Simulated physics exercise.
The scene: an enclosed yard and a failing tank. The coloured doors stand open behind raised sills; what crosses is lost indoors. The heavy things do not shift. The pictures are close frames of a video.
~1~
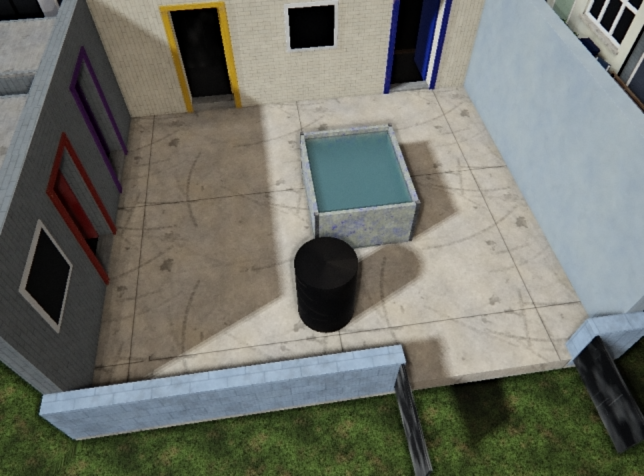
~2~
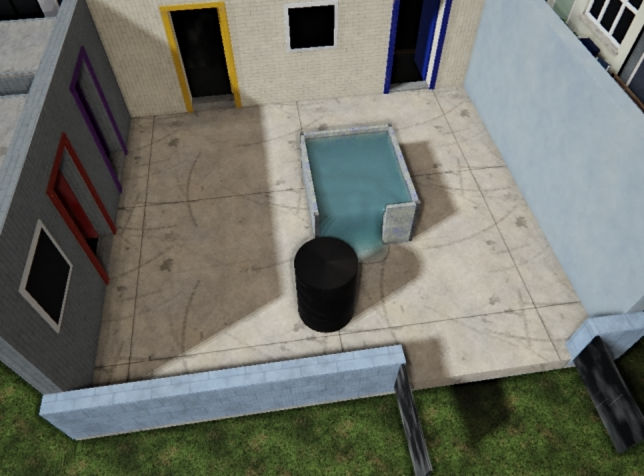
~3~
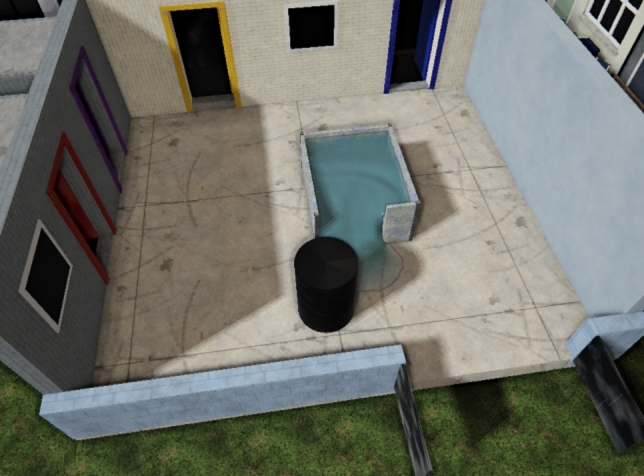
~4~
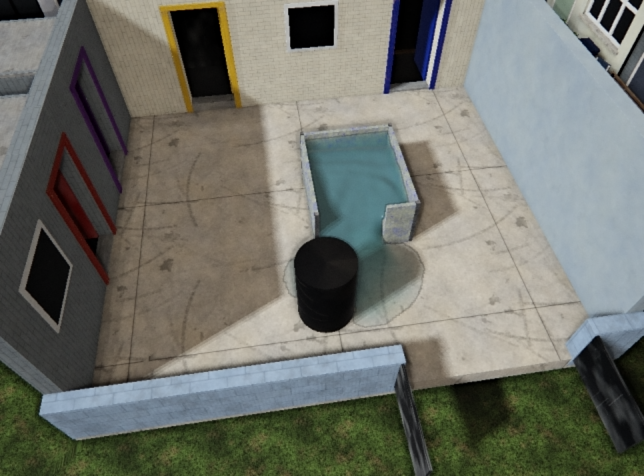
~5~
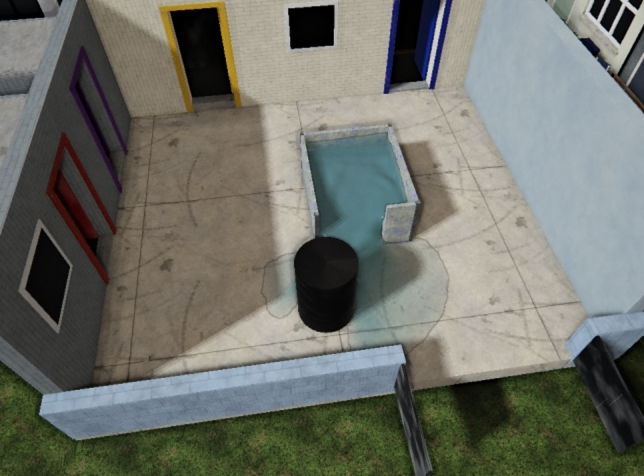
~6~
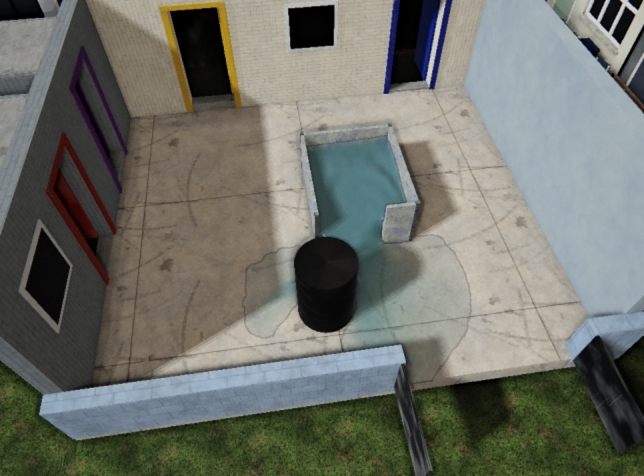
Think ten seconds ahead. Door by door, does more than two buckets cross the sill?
The yellow door stays under that; the red door takes more than that; the blue door stays under that; the purple door stays under that.
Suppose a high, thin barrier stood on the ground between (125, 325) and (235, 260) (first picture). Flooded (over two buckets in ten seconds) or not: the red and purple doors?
One by one: Red door holds; purple door holds.
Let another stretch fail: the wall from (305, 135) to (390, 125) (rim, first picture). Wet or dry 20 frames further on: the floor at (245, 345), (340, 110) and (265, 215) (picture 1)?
In that order: Dry, awash, not flooded.
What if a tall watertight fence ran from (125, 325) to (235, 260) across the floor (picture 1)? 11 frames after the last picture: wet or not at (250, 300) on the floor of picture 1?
Verdict: Covered.
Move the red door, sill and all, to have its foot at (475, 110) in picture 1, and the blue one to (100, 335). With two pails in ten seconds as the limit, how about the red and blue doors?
Red takes less; blue is over.
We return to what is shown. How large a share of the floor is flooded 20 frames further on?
I make it 40 per cent.
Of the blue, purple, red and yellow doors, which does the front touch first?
That is the red-painted one.
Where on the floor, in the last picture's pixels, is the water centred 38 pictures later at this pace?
Around (285, 249).
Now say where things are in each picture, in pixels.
The first frame shows the tank at (356, 170) is whole and still.
In the second frame, the front is at a hidden place, out from the gap at (351, 236).
In the third frame, water pours out at (351, 236) and has run to (388, 279).
In the fourth frame, the front is at (387, 318), out from the gap at (351, 237).
In the fifth frame, water pours out at (351, 237) and has run to a hidden place.
In the sixth frame, the front is at a hidden place, out from the gap at (351, 237).
A moment on, water covers 25 % of the floor; the yellow door not reached, the red door not reached, the blue door not reached, the purple door not reached.
Next, water covers 40 % of the floor; the yellow door not reached, the red door under two buckets in, the blue door not reached, the purple door not reached.
Then, water covers 40 % of the floor; the yellow door not reached, the red door over two buckets in, the blue door not reached, the purple door wet at the sill, nothing in.
Later, water covers 55 % of the floor; the yellow door not reached, the red door over two buckets in, the blue door not reached, the purple door wet at the sill, nothing in.
In the end, water covers 70 % of the floor; the yellow door wet at the sill, nothing in, the red door over two buckets in, the blue door not reached, the purple door wet at the sill, nothing in.
